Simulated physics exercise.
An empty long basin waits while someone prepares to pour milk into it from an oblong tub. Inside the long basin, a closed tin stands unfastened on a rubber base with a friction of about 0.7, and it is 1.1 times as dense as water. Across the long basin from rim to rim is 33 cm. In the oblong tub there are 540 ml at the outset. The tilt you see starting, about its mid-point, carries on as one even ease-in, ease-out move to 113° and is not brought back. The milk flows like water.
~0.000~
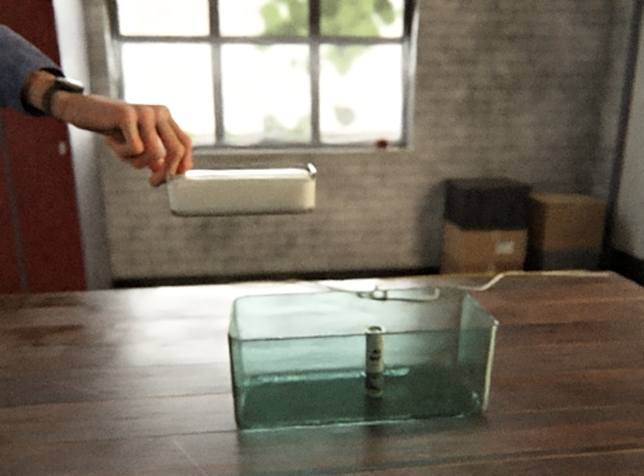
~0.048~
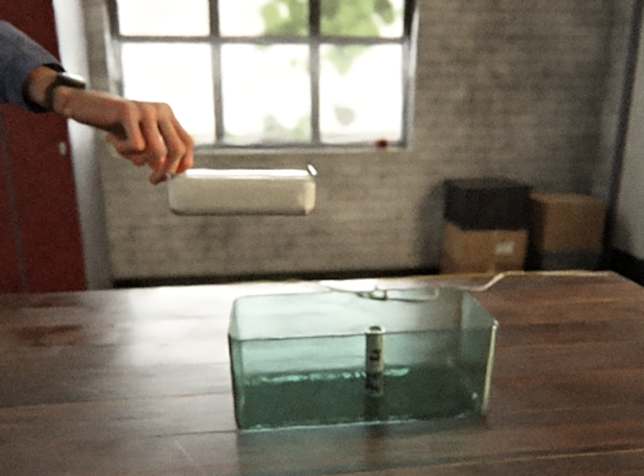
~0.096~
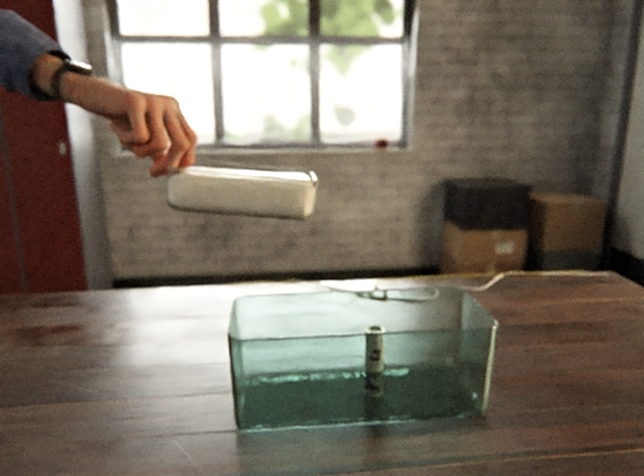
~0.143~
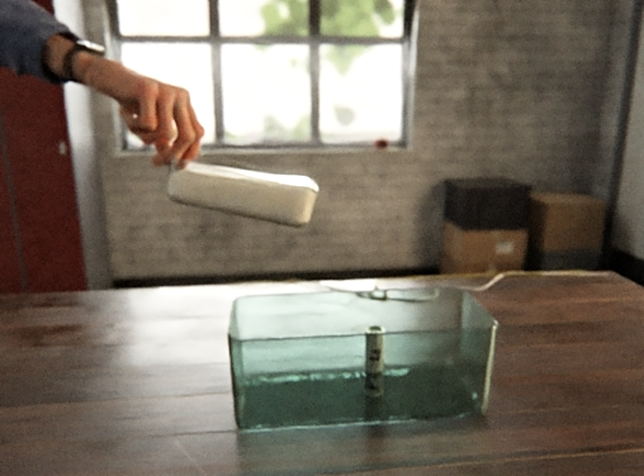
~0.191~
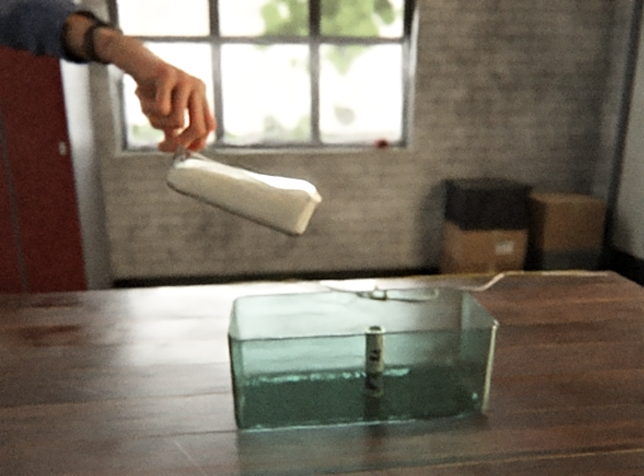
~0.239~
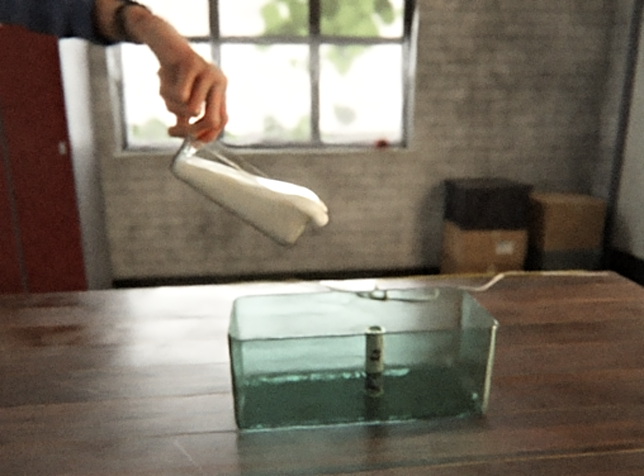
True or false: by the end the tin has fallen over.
True.
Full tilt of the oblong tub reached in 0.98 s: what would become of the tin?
In that case the tin does not tip.
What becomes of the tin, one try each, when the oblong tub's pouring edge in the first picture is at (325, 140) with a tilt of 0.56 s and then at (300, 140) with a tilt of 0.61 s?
In the first try it comes down; in the second it comes down.
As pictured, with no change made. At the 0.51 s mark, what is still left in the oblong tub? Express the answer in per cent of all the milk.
About 5 per cent.
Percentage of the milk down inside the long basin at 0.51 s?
Roughly 64 percent.
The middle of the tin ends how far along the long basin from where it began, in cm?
The middle of the tin ends some 7.5 cm along the basin.
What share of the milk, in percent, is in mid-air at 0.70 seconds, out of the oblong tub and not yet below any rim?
Airborne fraction: Approx. 4 %.
By 0.51 s the tilt is 103° and 5 per cent is still to pour; the tin leans 7°.
By 0.70 s the tilt is 113° and 0 per cent is still to pour; the tin lies on its side.
By 0.91 s the tilt is 113° and 0 per cent is still to pour; the tin lies on its side.
By 1.13 s the tilt is 113° and 0 per cent is still to pour; the tin lies on its side.
At rest the tin lies on its side.
